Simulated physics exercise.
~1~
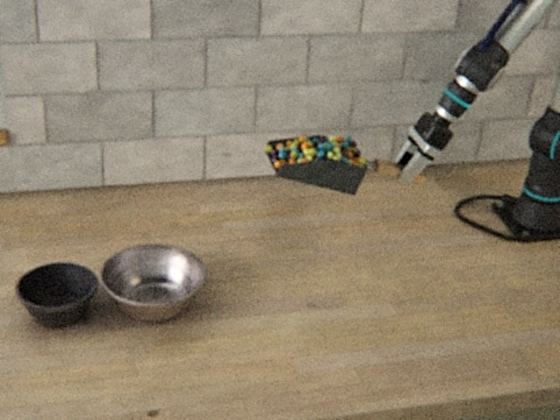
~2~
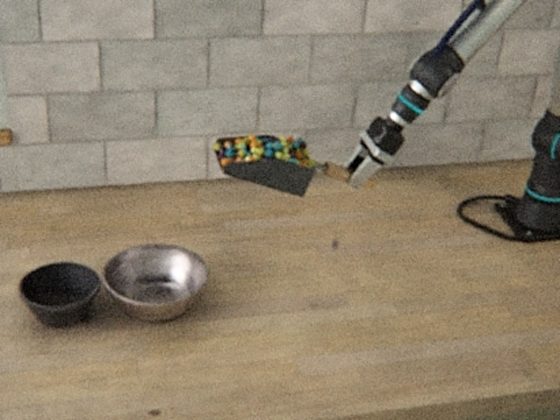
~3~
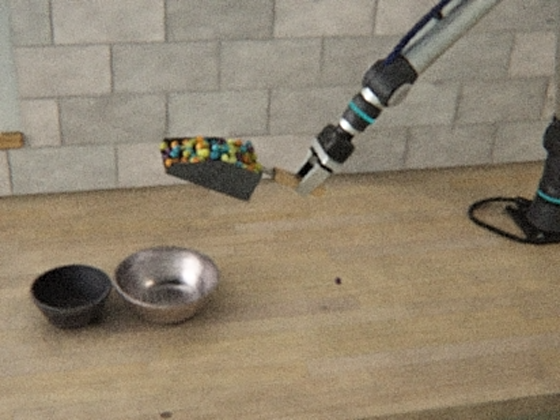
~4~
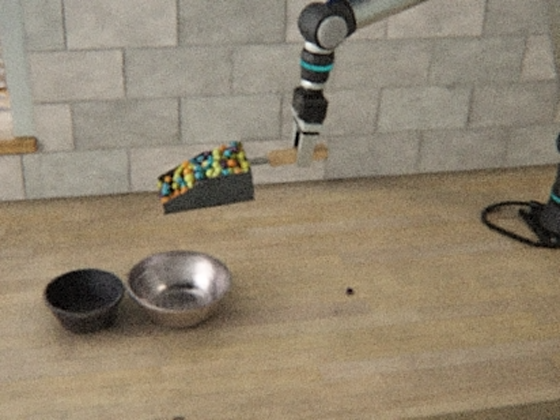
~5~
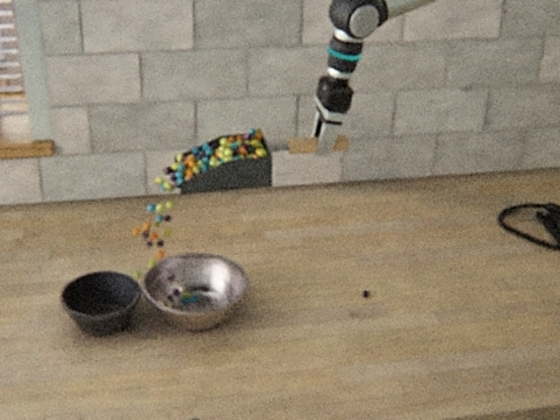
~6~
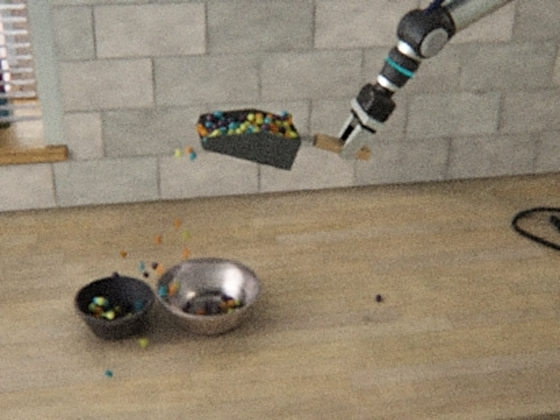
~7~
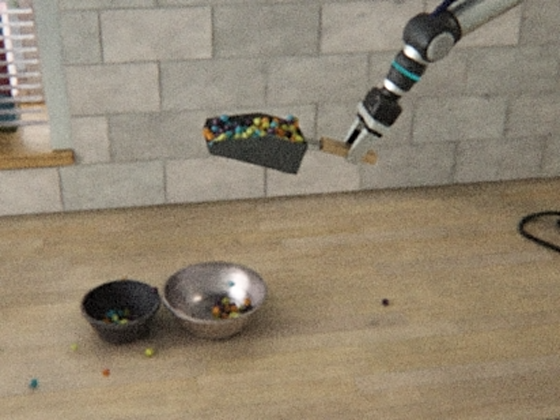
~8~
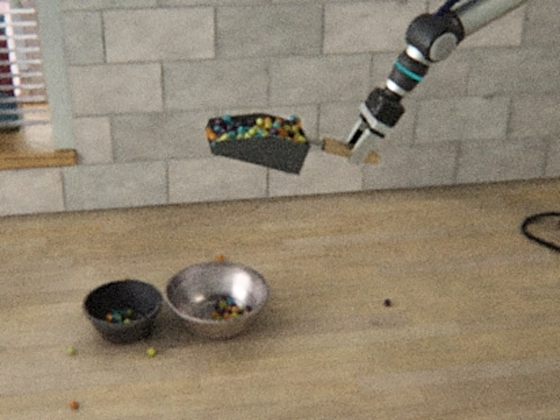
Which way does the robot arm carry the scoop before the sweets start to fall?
The scoop moves to the left, toward the two bowls.
A robot arm carries a scoop left, spills some colourful sweets into two bowls, and stops.
